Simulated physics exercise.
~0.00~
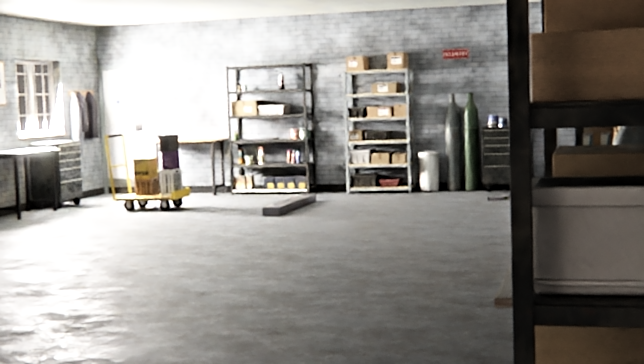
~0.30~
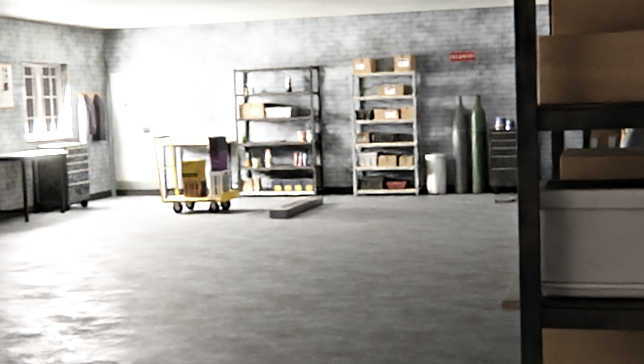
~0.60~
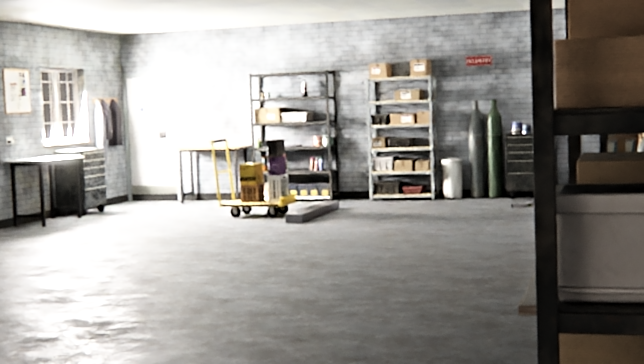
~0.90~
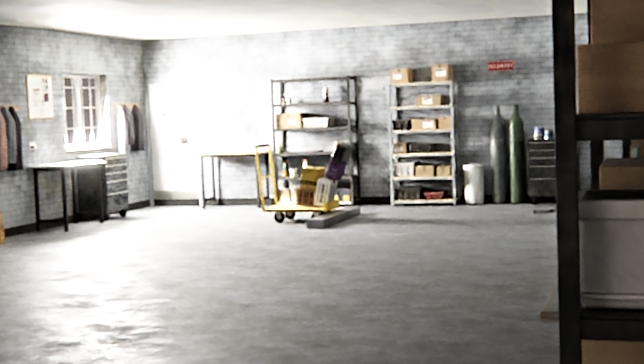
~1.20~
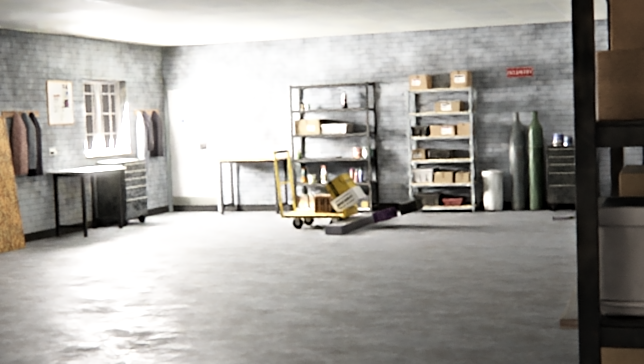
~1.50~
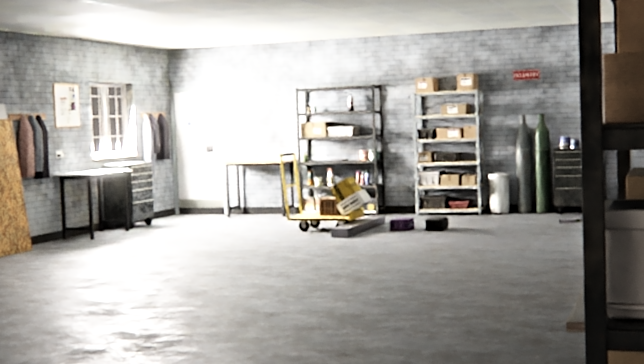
The clip opens on a bright garage with brick walls, shelving and gas cylinders, where a yellow cart stacked with boxes rolls to the right toward a low kerb on the floor. The camera pans slightly left as the cart reaches the kerb and stops. The load pitches forward, with the purple carton and the black suitcase on top leaning out over the front. Both tumble off beyond the kerb and land on their sides on the floor. The yellow carton tips but stays aboard, leaning with the white crate, while the brown crate also remains on the cart.
